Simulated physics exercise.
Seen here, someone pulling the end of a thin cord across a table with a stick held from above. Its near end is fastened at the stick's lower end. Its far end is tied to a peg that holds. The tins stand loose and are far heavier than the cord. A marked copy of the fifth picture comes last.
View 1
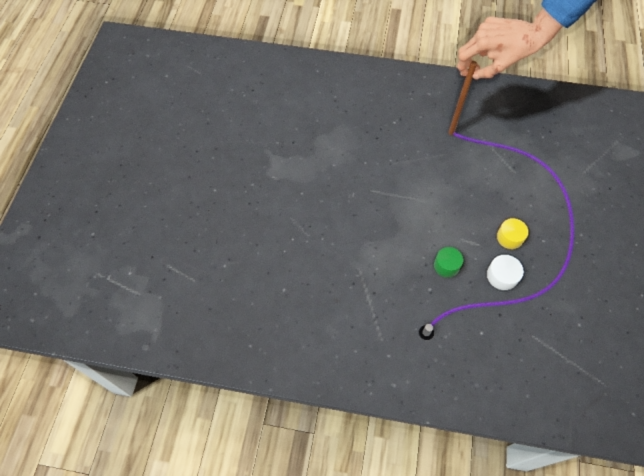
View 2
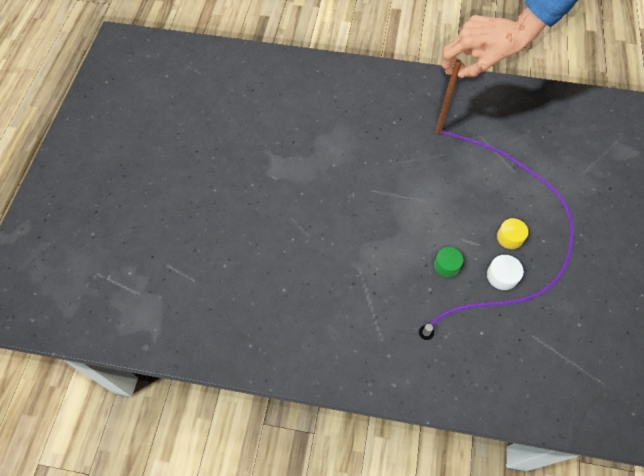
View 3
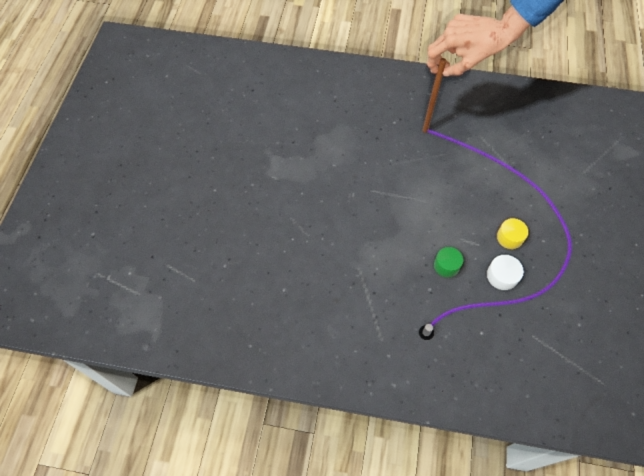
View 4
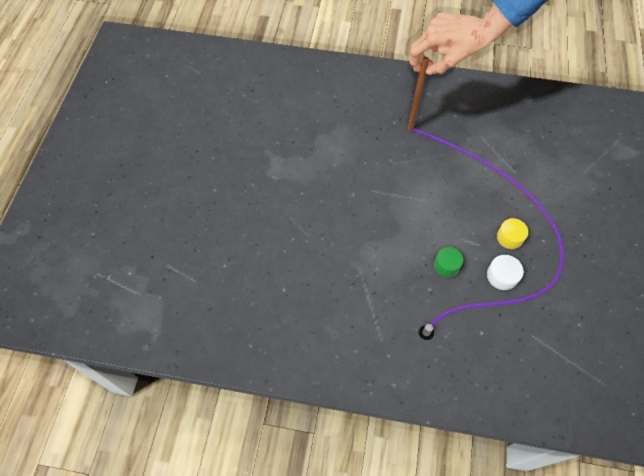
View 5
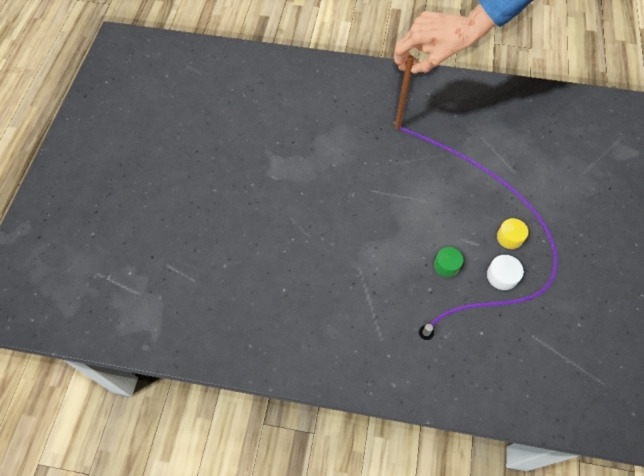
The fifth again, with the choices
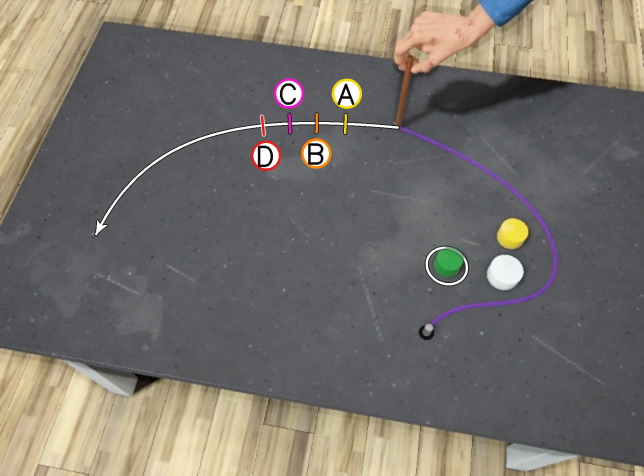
A stick held from above by a hand drags the end of a thin purple cord steadily leftward along the far side of a dark table. The cord's other end stays at a small peg, while its wide curve around the right of the yellow and white tins straightens somewhat and draws slightly inward.
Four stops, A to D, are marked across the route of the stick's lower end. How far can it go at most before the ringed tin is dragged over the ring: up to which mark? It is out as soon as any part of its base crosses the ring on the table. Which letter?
It can go as far as D.
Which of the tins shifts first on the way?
The yellow tin.
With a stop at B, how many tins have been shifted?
One.
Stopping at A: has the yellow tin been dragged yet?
By then, no.
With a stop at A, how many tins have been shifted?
By then, none.
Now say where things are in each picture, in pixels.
Yellow tin (512, 234); green tin (448, 262); peg (428, 330), in the first picture.
Peg (428, 330); white tin (505, 273), in the second picture.
Yellow tin (512, 234); green tin (448, 262), in the third picture.
Peg (428, 330); white tin (505, 273), in the fourth picture.
Yellow tin (512, 234); green tin (448, 262); peg (428, 330), in the fifth picture.
On the copy, A at (345, 124); B at (317, 123); C at (290, 124); D at (263, 126); the ring at (447, 266); the route from (398, 128) via (225, 132) to (96, 234).
On D. First, foot of the stick (351, 125); green tin (448, 262).
Then, foot of the stick (304, 124); white tin (500, 270); yellow tin (486, 243); green tin (448, 262).
Finally, foot of the stick (263, 126); white tin (476, 268); yellow tin (467, 242); green tin (448, 262); the green tin is still in its ring.
By contrast, A is safe but short; B is safe but short; C is safe but short.
